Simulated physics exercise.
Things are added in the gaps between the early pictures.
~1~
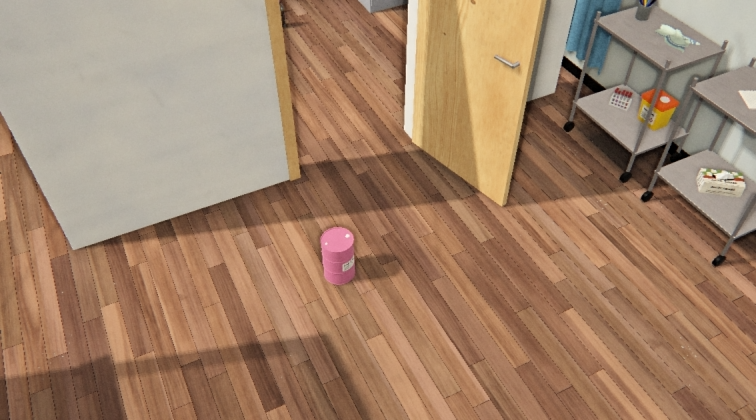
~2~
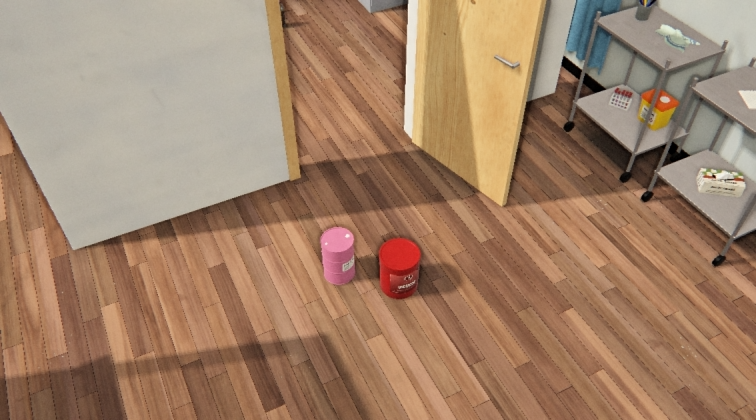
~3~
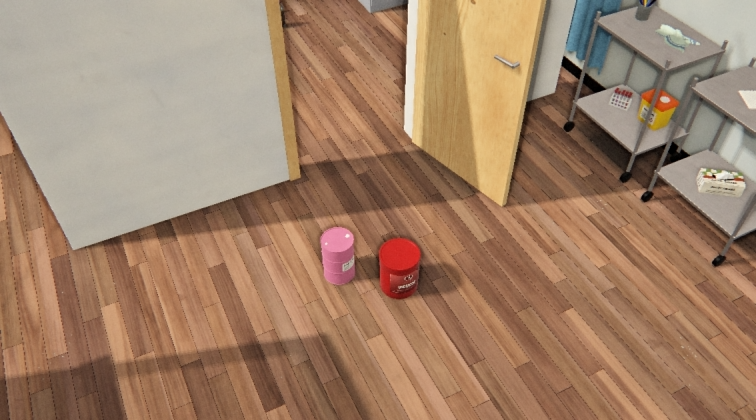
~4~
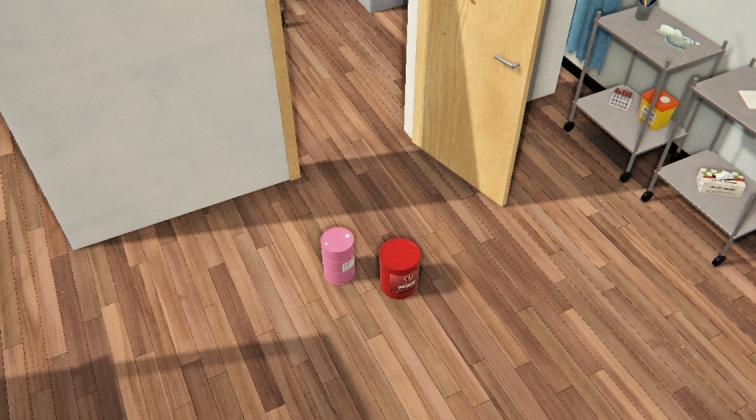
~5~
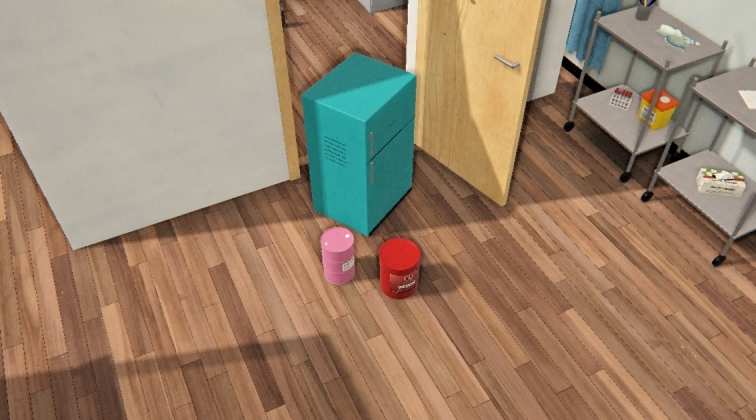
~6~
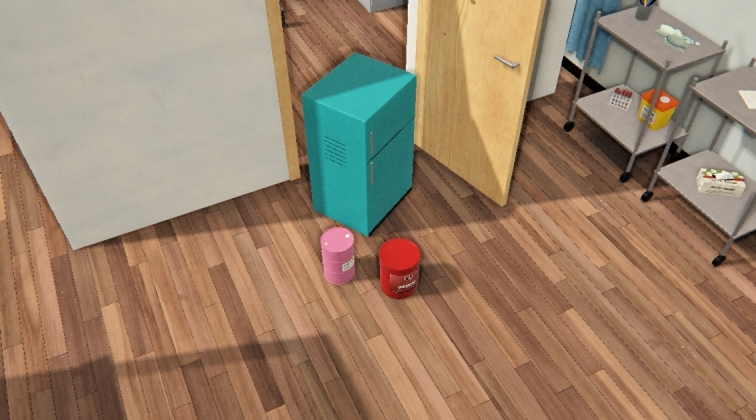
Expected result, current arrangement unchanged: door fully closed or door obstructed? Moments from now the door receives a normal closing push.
The door ends up partly open.
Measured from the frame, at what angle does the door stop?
Some 60°.
Then, 0.50 s past the last view, open by 93°.
Then, 0.70 s past the last view, open by 82°.
Then, 1.00 s past the last view, open by 64°.
Finally, open by 62°; all 3 still in place. Final places as the last picture's camera would see them, turquoise appliance near (361, 147).
